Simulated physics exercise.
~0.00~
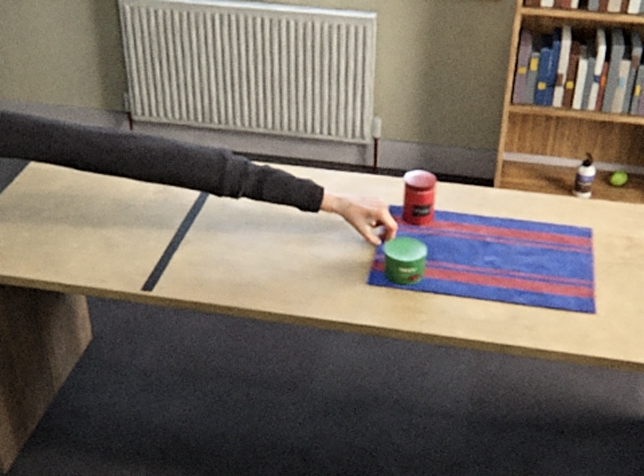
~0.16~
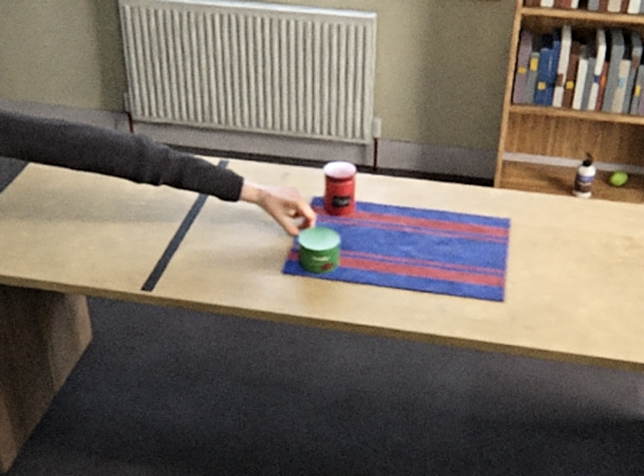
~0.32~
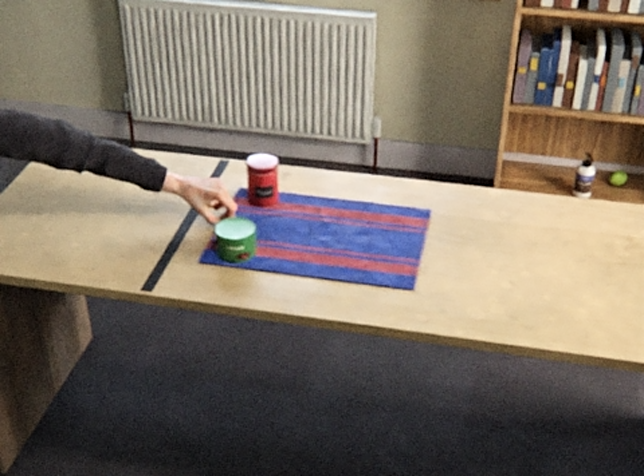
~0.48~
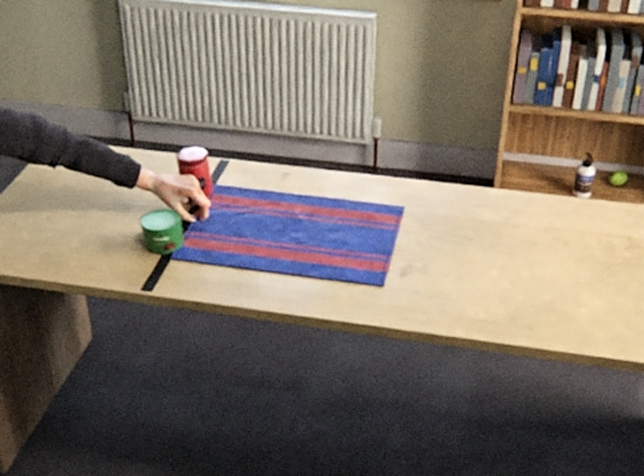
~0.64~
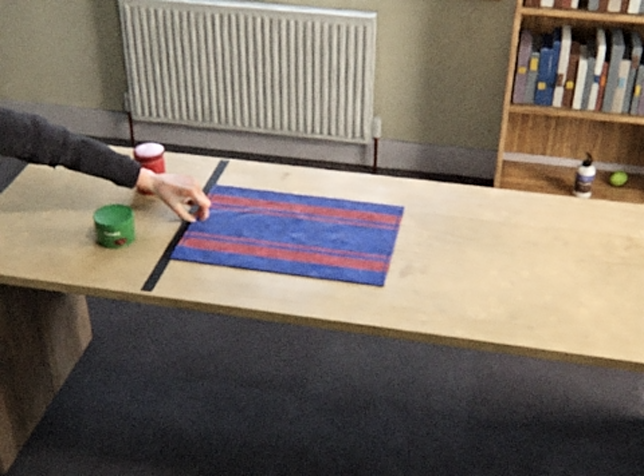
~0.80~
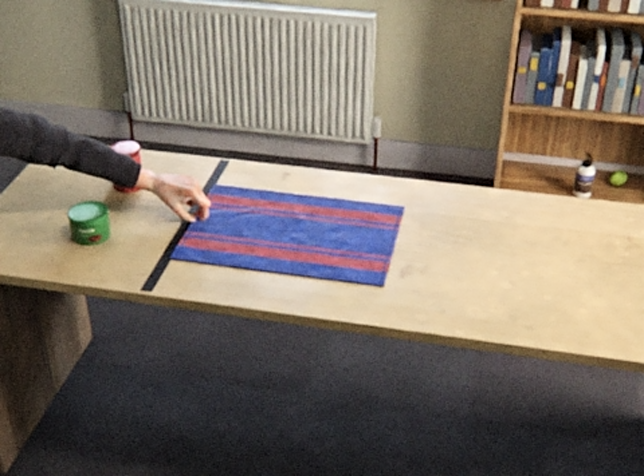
Blue striped place mat pulled left by a hand stops at a tape strip while green tub and red jar slide off.
